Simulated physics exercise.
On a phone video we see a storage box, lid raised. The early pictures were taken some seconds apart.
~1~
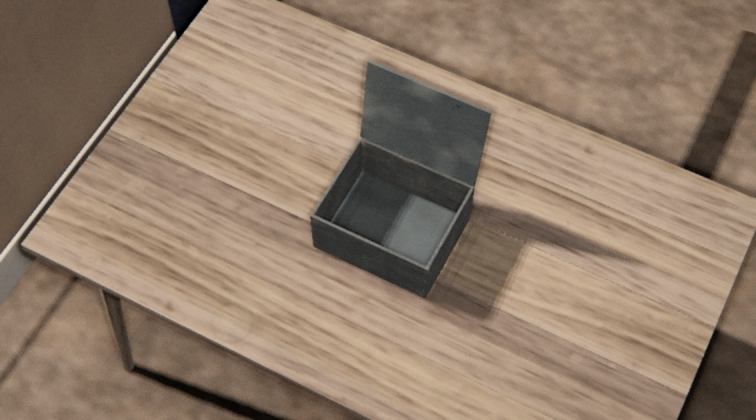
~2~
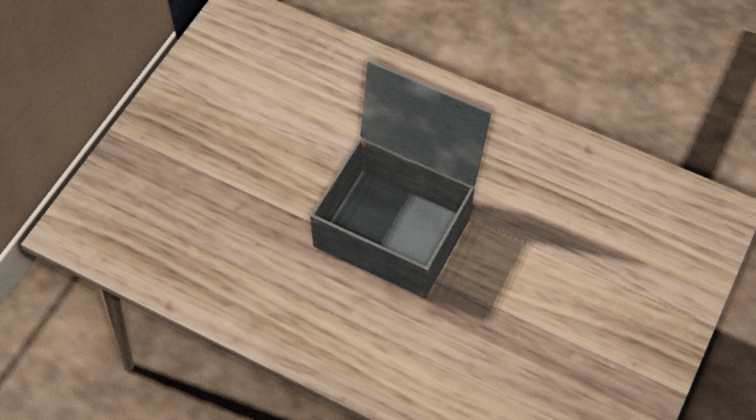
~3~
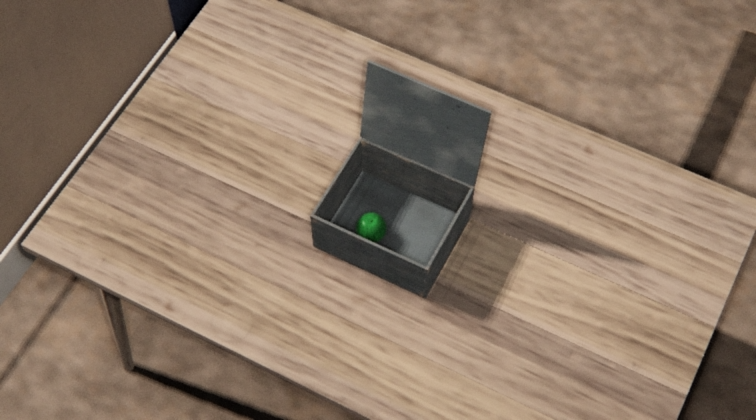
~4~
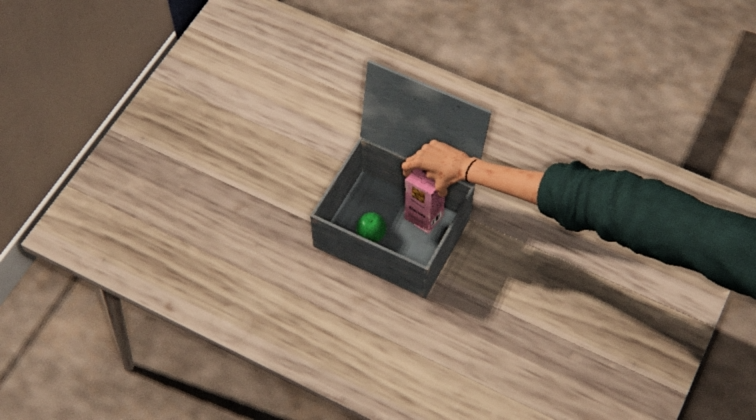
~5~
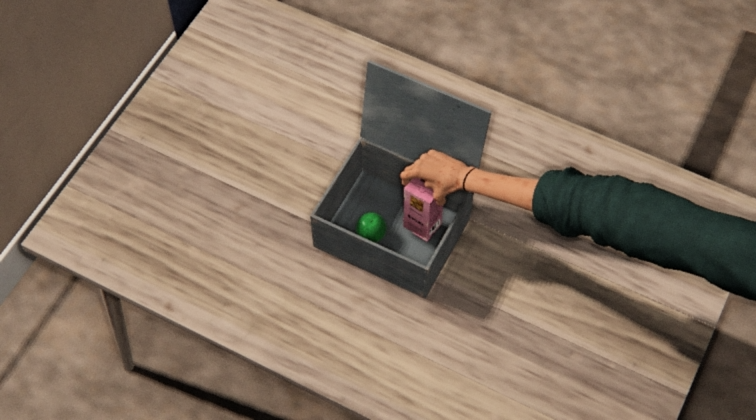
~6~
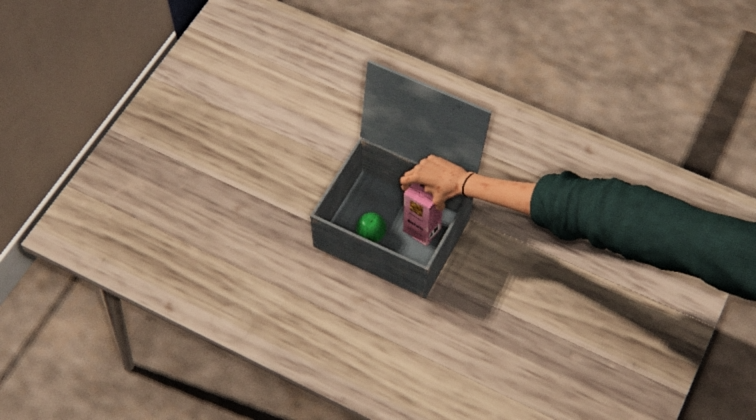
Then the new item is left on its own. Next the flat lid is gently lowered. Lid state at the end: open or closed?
Gap remains.
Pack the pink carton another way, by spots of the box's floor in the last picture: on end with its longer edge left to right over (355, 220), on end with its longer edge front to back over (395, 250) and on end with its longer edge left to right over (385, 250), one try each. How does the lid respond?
The first time it goes down completely, the next time it is kept open, and the last time it goes down completely.
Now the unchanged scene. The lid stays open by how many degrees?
Around 30 degrees.
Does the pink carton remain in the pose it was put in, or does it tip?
Well, it stays just as set.
Then, 1.20 s past the last view, lid starting down.
Then, 1.50 s past the last view, lid 70° above the rim.
Then, 1.70 s past the last view, lid 48° above the rim.
Then, 3.10 s past the last view, lid 34° above the rim.
Finally, lid 31° above the rim; both still in place. Final places as the last picture's camera would see them, pink carton near (421, 213).
